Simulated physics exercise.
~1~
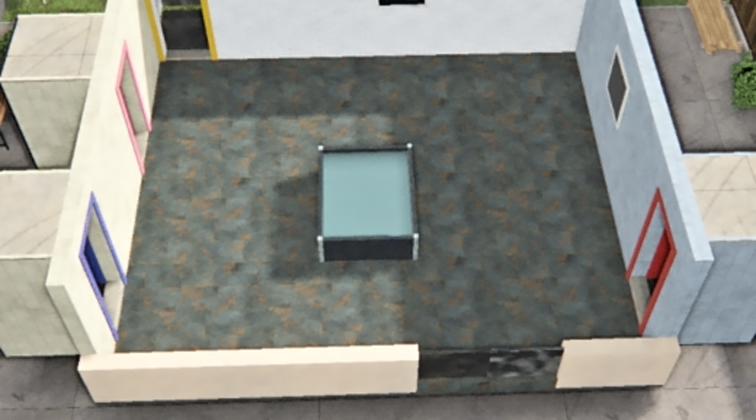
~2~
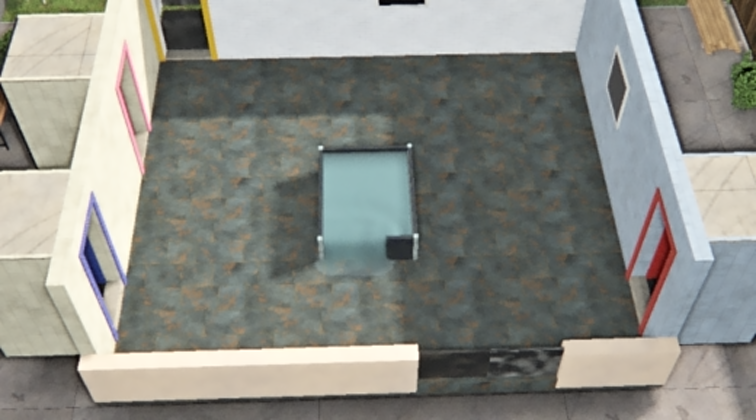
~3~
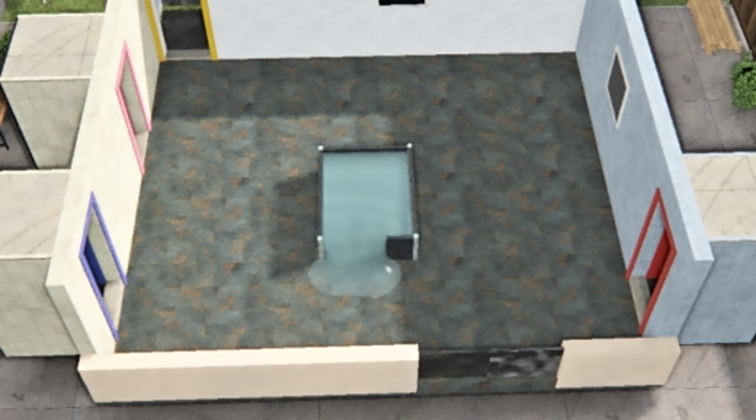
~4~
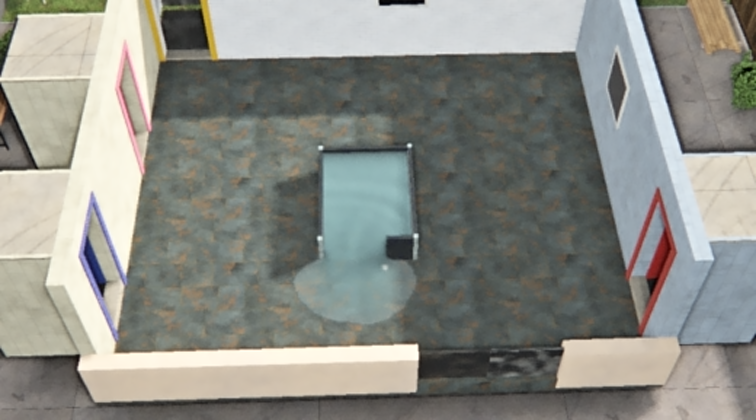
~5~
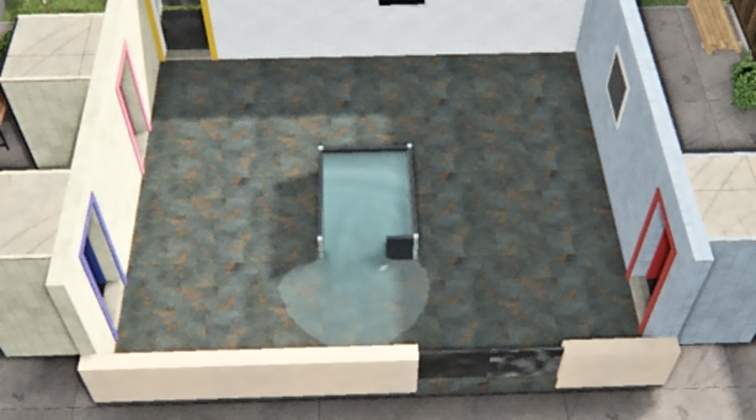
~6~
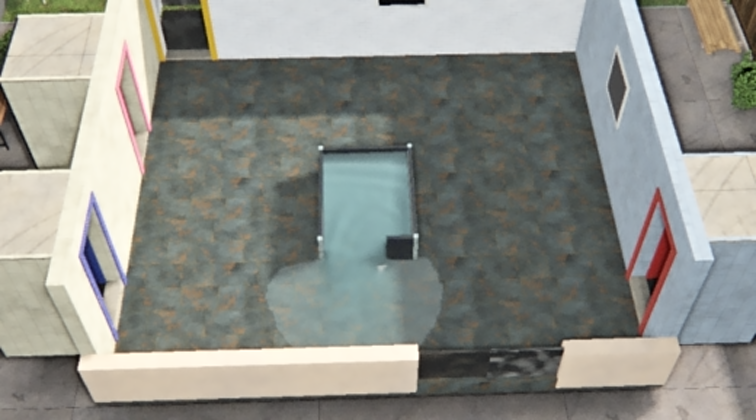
Walled yard with coloured doorways, water pouring from the opened front of a central tank and spreading across the dark mottled floor.
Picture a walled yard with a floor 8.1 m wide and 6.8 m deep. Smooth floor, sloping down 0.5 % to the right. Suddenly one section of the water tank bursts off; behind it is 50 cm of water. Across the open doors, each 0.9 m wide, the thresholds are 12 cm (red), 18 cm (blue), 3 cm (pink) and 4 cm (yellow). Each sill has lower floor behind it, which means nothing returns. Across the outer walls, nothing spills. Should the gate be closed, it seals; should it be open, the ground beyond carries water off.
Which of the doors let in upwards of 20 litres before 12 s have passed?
At the end, at the red door the limit will hold. At the blue door the limit will hold. At the pink door the limit will hold. At the yellow door the limit will hold.
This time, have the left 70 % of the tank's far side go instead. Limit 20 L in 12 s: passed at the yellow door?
Then: Yellow beyond it.
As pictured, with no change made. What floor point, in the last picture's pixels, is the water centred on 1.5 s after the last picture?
It lies at roughly (353, 281) in pixels.
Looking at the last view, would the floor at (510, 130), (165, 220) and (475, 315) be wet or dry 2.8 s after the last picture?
Listed in sequence, the spots are bone dry, bone dry and drenched.
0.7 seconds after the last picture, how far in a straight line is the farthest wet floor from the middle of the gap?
That works out near 2.8 m.
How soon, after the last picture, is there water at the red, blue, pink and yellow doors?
Door times: Red 2.4 s / blue 2.0 s / pink 3.8 s / yellow 6.0 s.
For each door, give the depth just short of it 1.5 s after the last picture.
Readings (cm): Red = 0; blue = 0; pink = 0; yellow = 0.
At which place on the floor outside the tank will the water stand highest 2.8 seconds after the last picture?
Close to (111, 378).
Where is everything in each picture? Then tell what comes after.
Still water, 50 cm deep, in the water tank at (367, 194), in the first picture.
The front is at (322, 269), 0.6 m from the gap at (355, 253); 0.2 m2 of floor is under water; 50 cm left at the back of the water tank, in the second picture.
Water pours out at (355, 253) and has run 0.8 m, to (318, 285); typically 8 cm deep outside, 50 cm at the water tank's back, in the third picture.
The front is at (372, 319), 1.2 m from the gap at (355, 253); 1.5 m2 of floor is under water; 50 cm left at the back of the water tank, in the fourth picture.
The front is at (373, 346), 1.7 m from the gap at (355, 253); 2.5 m2 of floor is under water; 49 cm left at the back of the water tank, in the fifth picture.
The front is at a hidden place, 2.1 m from the gap at (355, 253); 3.5 m2 of floor is under water; 43 cm left at the back of the water tank, in the sixth picture.
Then, 0.7 s after the last picture water covers 10 % of the floor and is deepest (24 cm) near (341, 371); red door not reached, blue door not reached, pink door not reached, yellow door not reached.
Then, 1.5 s after the last picture water covers 15 % of the floor and is deepest (24 cm) near (329, 361); red door not reached, blue door not reached, pink door not reached, yellow door not reached.
Then, 2.8 s after the last picture water covers 30 % of the floor and is deepest (19 cm) near (111, 378); red door 12 cm at the sill, 0 L in, blue door 13 cm at the sill, 0 L in, pink door not reached, yellow door not reached.
Then, 6.3 s after the last picture water covers 60 % of the floor and is deepest (9 cm) near (641, 363); red door 8 cm at the sill, 0 L in, blue door 7 cm at the sill, 0 L in, pink door 2 cm at the sill, 0 L in, yellow door 3 cm at the sill, 0 L in.
Then, 11.3 s after the last picture water covers 90 % of the floor and is deepest (6 cm) near (572, 64); red door 4 cm at the sill, 0 L in, blue door 2 cm at the sill, 0 L in, pink door 1 cm at the sill, 0 L in, yellow door 4 cm at the sill, 2 L in.
